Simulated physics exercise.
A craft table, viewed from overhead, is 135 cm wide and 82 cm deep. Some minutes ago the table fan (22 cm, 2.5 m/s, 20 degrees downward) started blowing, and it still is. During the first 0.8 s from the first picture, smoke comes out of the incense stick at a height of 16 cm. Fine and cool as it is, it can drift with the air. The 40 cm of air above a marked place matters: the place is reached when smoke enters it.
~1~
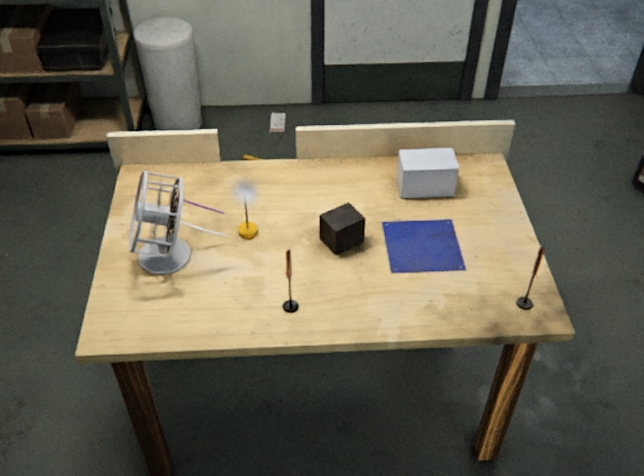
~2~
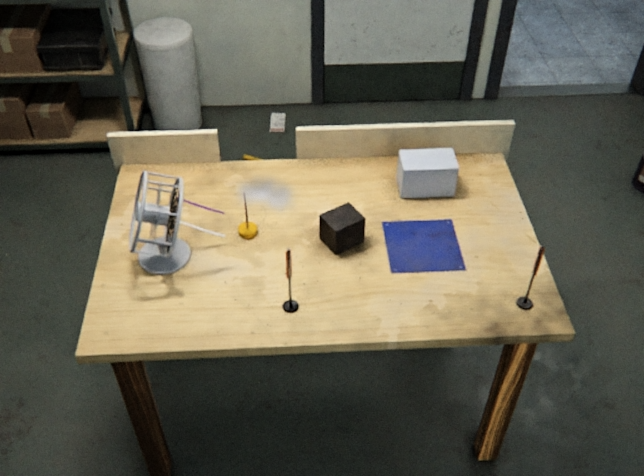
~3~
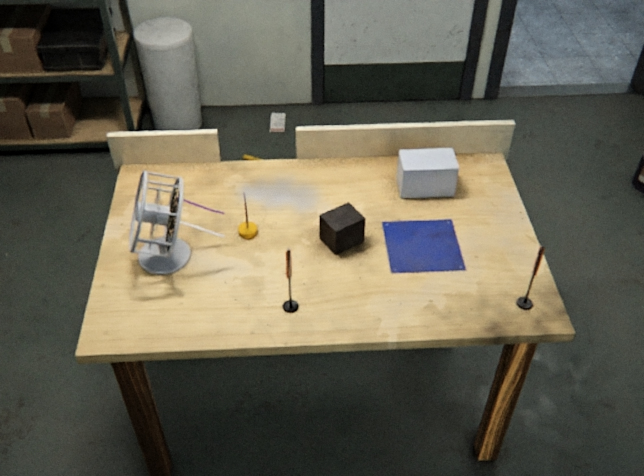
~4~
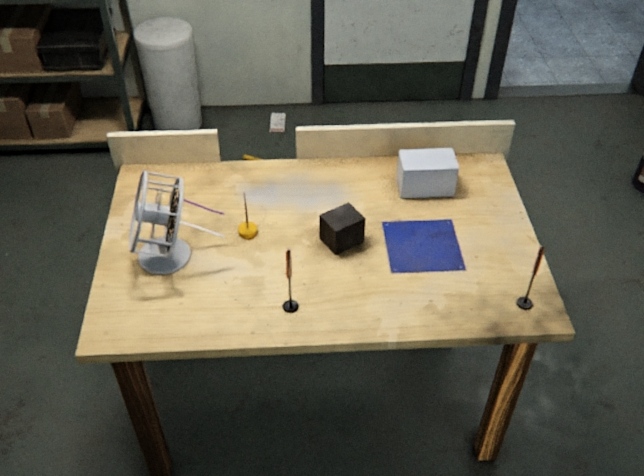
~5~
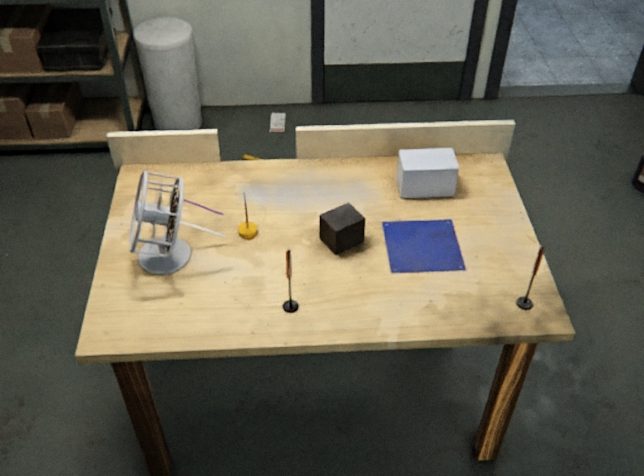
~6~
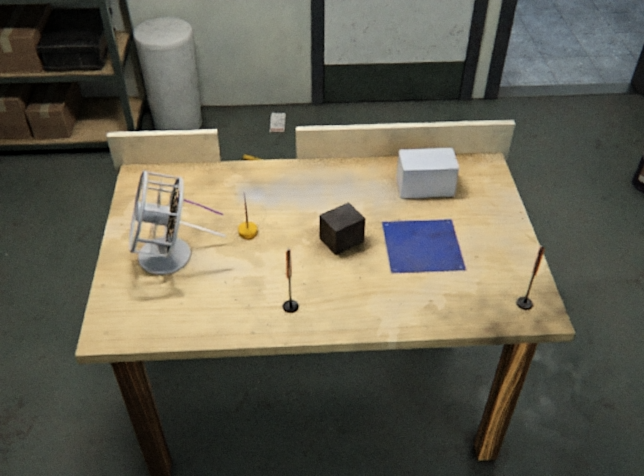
Pale smoke rising from an incense stick on a wooden table, stretching rightward into a thin haze beside a small fan.
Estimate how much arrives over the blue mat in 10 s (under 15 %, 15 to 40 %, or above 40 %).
Roughly between 15 and 40 % arrives there.
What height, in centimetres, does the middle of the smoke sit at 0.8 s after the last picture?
The middle is at about 12 cm above the surface.
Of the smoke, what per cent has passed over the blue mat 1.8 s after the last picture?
30 per cent, roughly.
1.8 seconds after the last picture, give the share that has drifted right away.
Estimate: Close to 70 %.
Then, 0.8 s after the last picture, 13 % is gone from the area; 24 % has passed over the blue mat, and the middle of the rest is near (457, 172).
Then, 1.8 s after the last picture, 72 % is gone from the area; 26 % has passed over the blue mat, and the middle of the rest is near (521, 68).
Then, 3.8 s after the last picture, 98 % is gone from the area; 26 % has passed over the blue mat.
Then, 9.8 s after the last picture, 100 % is gone from the area; 26 % has passed over the blue mat.
